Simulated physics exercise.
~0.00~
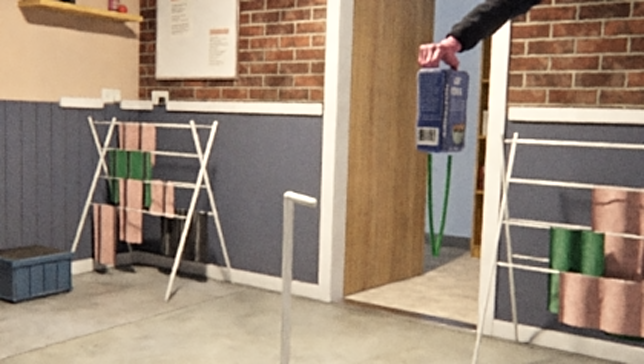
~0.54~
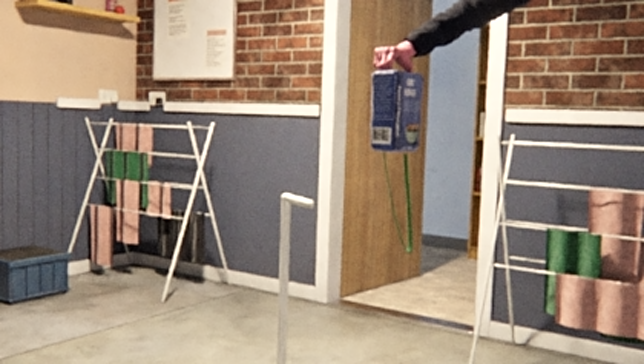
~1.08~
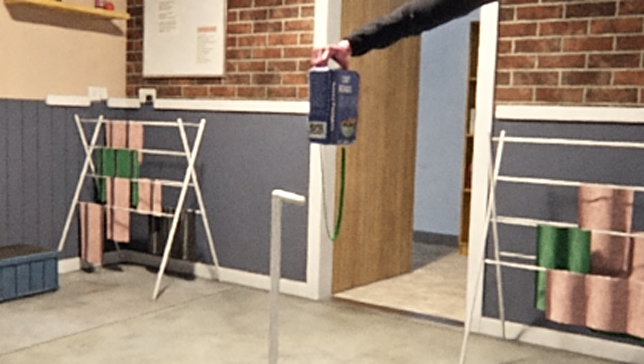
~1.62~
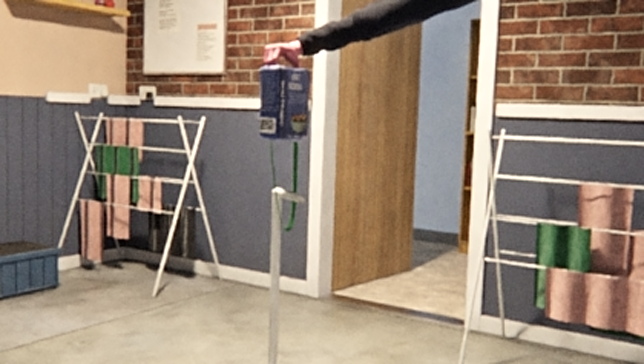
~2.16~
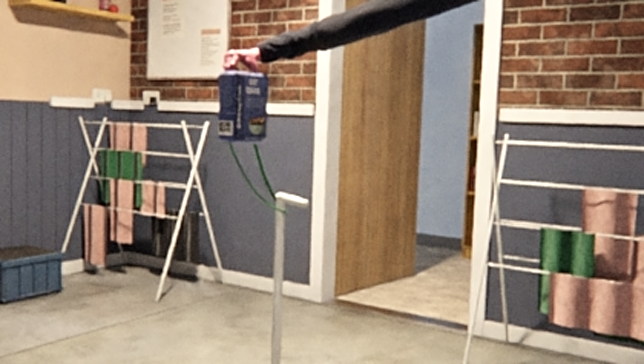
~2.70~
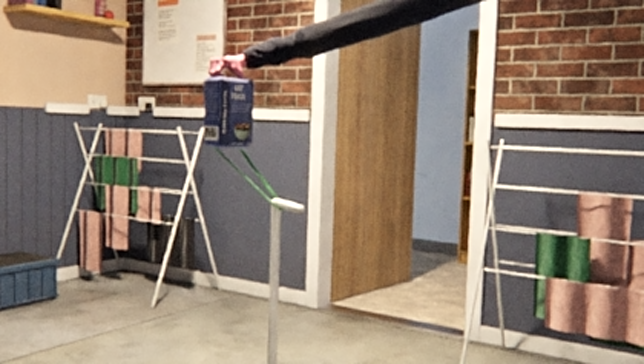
Blue sack with a trailing green loop carried left by an outstretched arm over a post, its loop snagging and pulling tight.
